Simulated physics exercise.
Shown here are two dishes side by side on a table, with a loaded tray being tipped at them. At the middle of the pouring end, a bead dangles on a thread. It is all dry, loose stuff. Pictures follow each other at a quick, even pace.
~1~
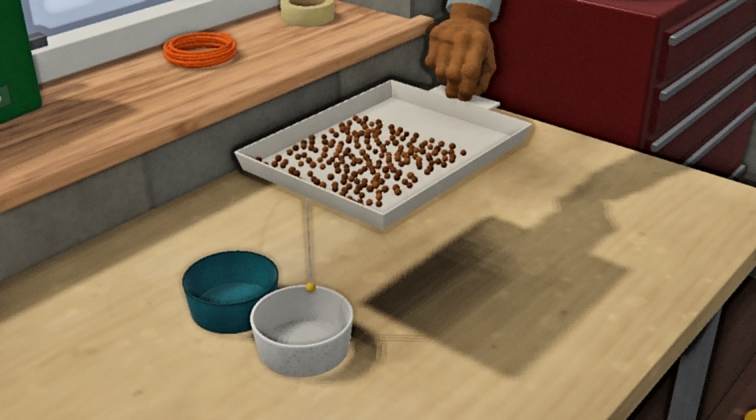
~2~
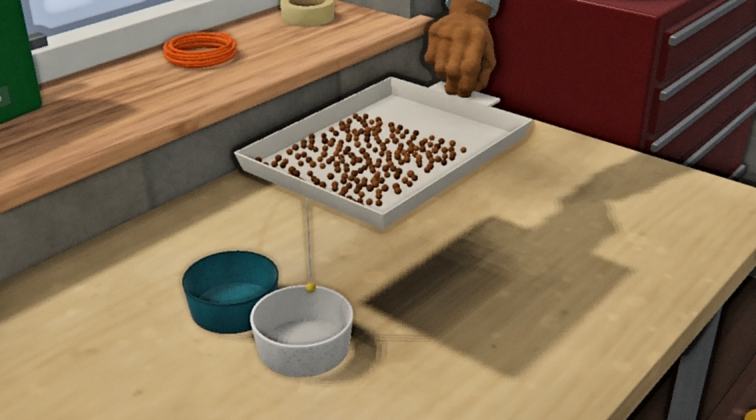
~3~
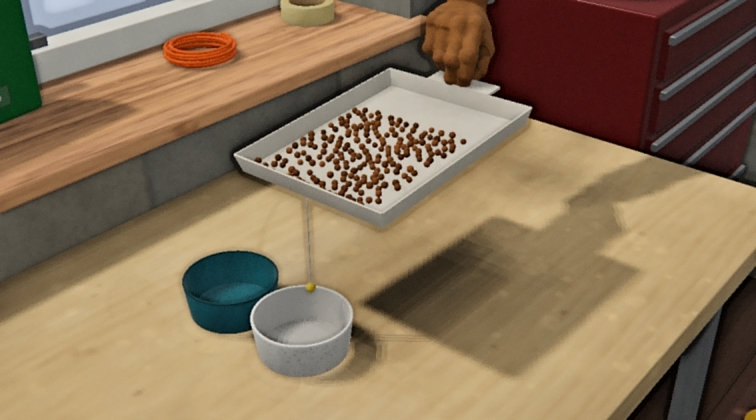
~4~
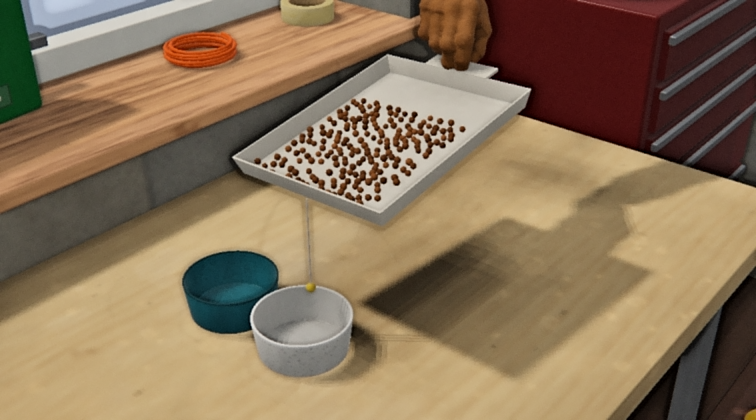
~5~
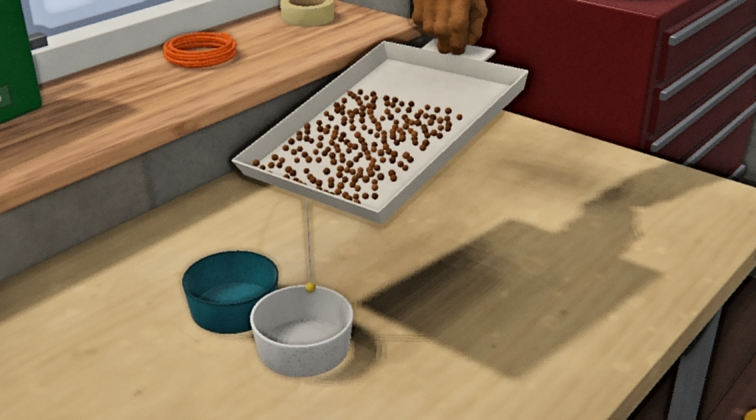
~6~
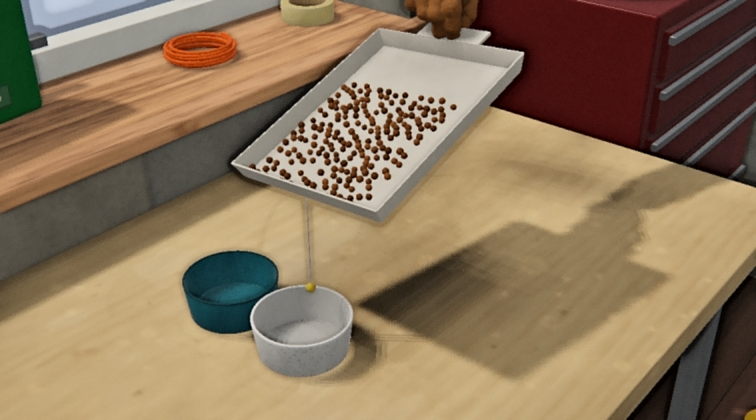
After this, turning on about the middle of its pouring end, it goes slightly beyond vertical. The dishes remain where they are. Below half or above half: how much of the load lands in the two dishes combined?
Above half.
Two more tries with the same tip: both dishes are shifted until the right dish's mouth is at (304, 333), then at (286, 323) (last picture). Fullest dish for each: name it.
Well, first the left-hand one, then the left-hand one.
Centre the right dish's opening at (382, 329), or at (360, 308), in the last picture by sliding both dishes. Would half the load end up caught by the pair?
At place one not up to half; at place two not up to half.
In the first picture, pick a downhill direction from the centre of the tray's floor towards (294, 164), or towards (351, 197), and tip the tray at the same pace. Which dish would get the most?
Tilt 1: Left-side dish. Tilt 2: Right-side dish.
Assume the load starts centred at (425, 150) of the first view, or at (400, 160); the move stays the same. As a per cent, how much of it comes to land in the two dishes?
First case: Some 90 %; second case: Some 90 %.
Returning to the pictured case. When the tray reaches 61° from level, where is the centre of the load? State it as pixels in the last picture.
Roughly (280, 175).
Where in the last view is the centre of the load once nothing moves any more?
At about (238, 305), give or take.
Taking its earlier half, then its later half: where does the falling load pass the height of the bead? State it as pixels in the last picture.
Around (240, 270), followed by around (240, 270).
Shortly afterwards, tray tipped steeply; all but a few on the tray; a little in the air.
Next, tray tipped right over; near a third on the tray; a little in the right dish; near a third in the left dish; only a few outside both; near a third in the air.
Some moments later, tray tipped past a quarter turn; near a quarter in the right dish; the bulk in the left dish; only a few outside both.
In the end, tray tipped past a quarter turn; near a quarter in the right dish; the bulk in the left dish; only a few outside both.
